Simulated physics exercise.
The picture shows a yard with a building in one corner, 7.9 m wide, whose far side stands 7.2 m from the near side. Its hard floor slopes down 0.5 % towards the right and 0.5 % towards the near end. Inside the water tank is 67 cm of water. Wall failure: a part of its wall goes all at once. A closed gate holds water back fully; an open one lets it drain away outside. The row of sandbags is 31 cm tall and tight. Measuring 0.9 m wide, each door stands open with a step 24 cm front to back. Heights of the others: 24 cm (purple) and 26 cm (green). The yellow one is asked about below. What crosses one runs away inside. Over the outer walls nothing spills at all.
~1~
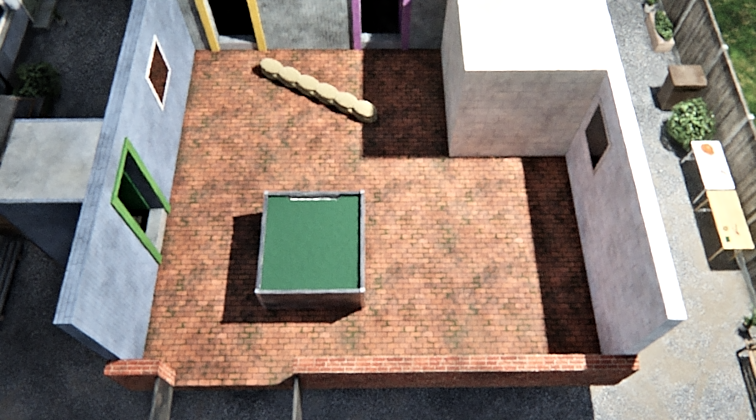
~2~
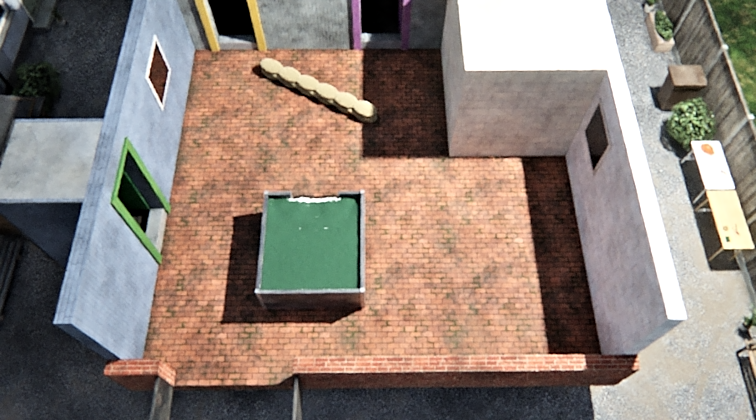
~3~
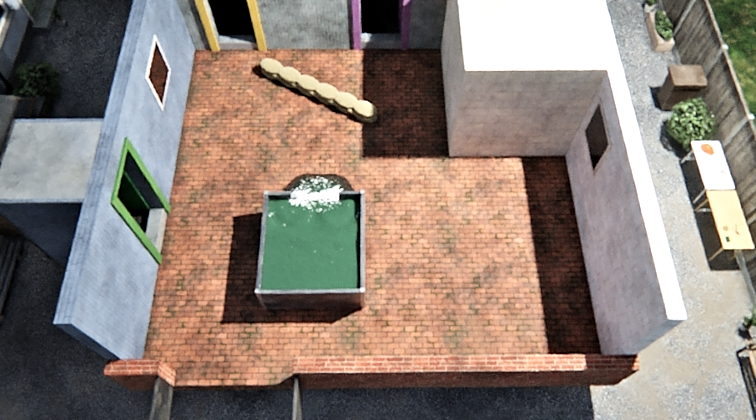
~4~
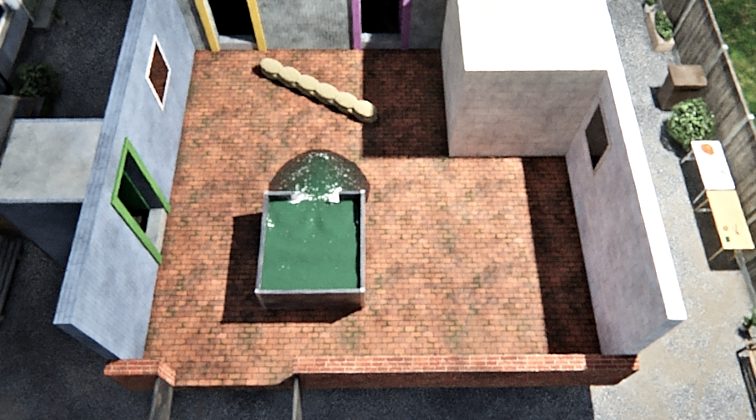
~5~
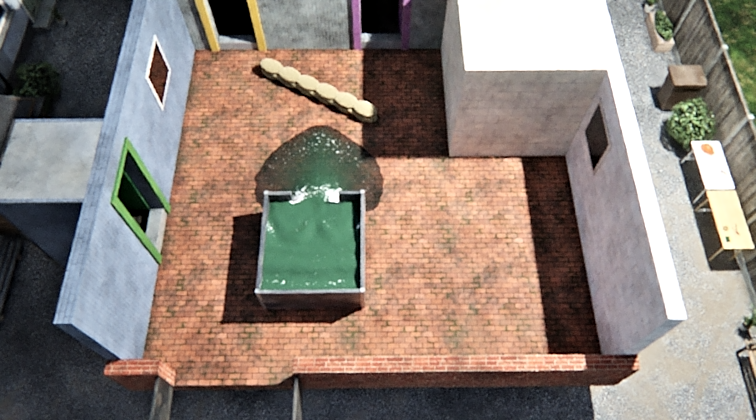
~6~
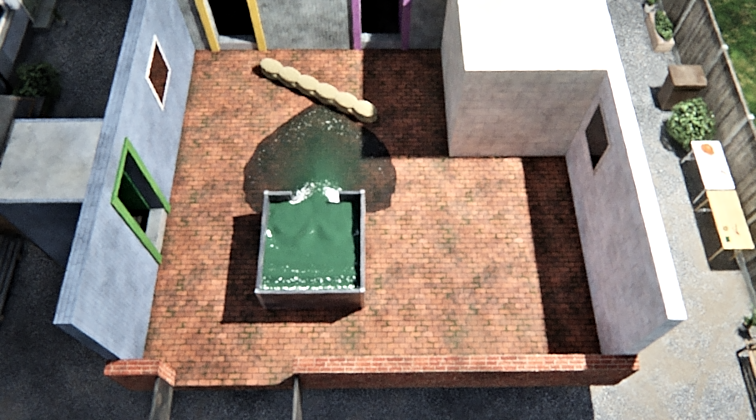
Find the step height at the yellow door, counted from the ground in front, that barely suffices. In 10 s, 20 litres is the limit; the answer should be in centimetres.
It barely suffices at around 13.5 cm.
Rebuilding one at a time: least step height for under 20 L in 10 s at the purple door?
At the purple door you'd want roughly 7.5 cm.
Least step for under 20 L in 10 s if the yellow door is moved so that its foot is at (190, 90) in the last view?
Roughly 19 cm.
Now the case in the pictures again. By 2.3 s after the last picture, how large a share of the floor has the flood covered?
Roughly 30 percent.
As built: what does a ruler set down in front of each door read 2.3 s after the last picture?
Depth at purple 3 cm, at yellow 16 cm, at green 0 cm.
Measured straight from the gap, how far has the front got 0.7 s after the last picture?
About 3.8 m.
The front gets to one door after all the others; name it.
Green.
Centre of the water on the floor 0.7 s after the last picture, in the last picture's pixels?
The water is centred around (317, 216) in the last picture's pixels.
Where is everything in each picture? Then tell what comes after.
The water tank at (313, 242) is whole and still, 67 cm deep; the yellow door at (230, 16) is dry, in the first frame.
The front is at a hidden place, 0.3 m from the gap on the far side; 0.2 m2 of floor is wet, 67 cm left at the back, in the second frame.
The gap is on the far side, the front 0.8 m out at (301, 179); the back of the water tank holds 67 cm, in the third frame.
Water pours out on the far side and has run 1.4 m, to (311, 154); about 7 cm deep outside, 67 cm at the back, in the fourth frame.
The front is at (315, 130), 2.0 m from the gap on the far side; 3.3 m2 of floor is wet, 62 cm left at the back, in the fifth frame.
Water pours out on the far side and has run 2.6 m, to (322, 104); about 4 cm deep outside, 56 cm at the back; 2.4 m in a straight line remain to the yellow door at (230, 16), in the sixth frame.
Then, 0.7 s after the last picture water covers 20 % of the floor, deepest (34 cm) near (318, 203); it has not reached the yellow door.
Then, 2.3 s after the last picture water covers 30 % of the floor, deepest (29 cm) near (191, 80); 16 cm at the yellow door, 0 litres in over its 21 cm step.
Then, 9.3 s after the last picture water covers 85 % of the floor, deepest (10 cm) near (442, 134); 6 cm at the yellow door, 1 litre in over its 21 cm step.
At the yellow door as built, the water peaked near 18 cm, 2.5 s after the last picture.
With a step of 12.5 cm, 29 litres would have come in within the 10 s; with 17 cm, 6 litres. So under 20 litres takes about 13.5 cm.
